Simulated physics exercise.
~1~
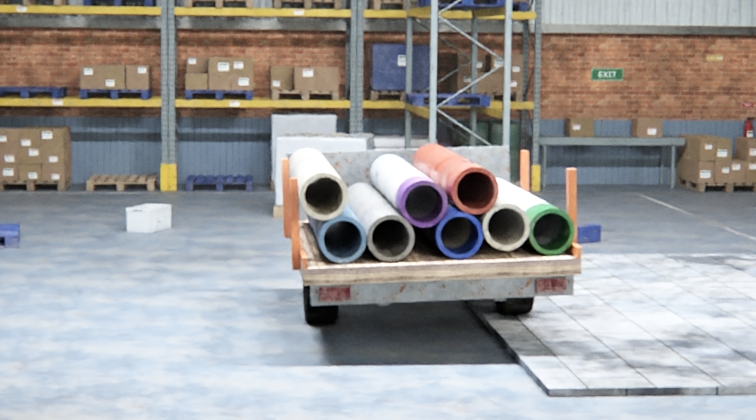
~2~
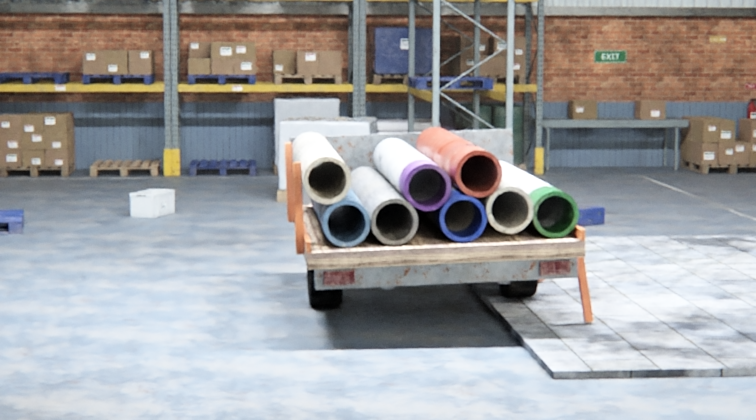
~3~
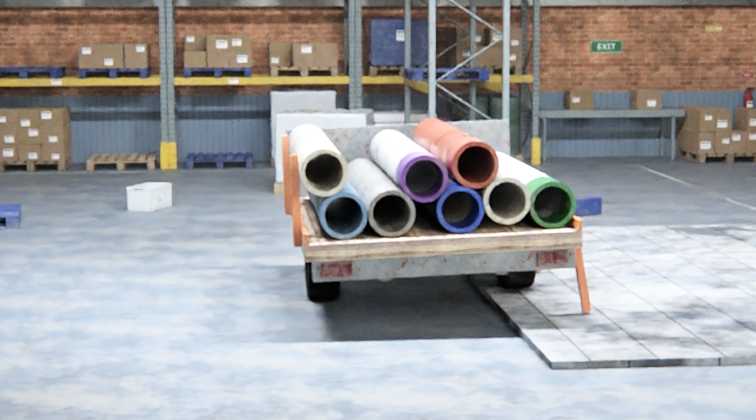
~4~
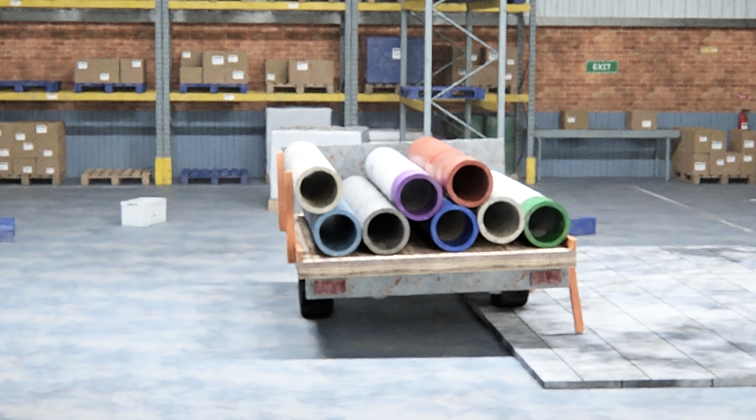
A parked trailer's right posts swing down, yet all eight pipes stay on the deck.
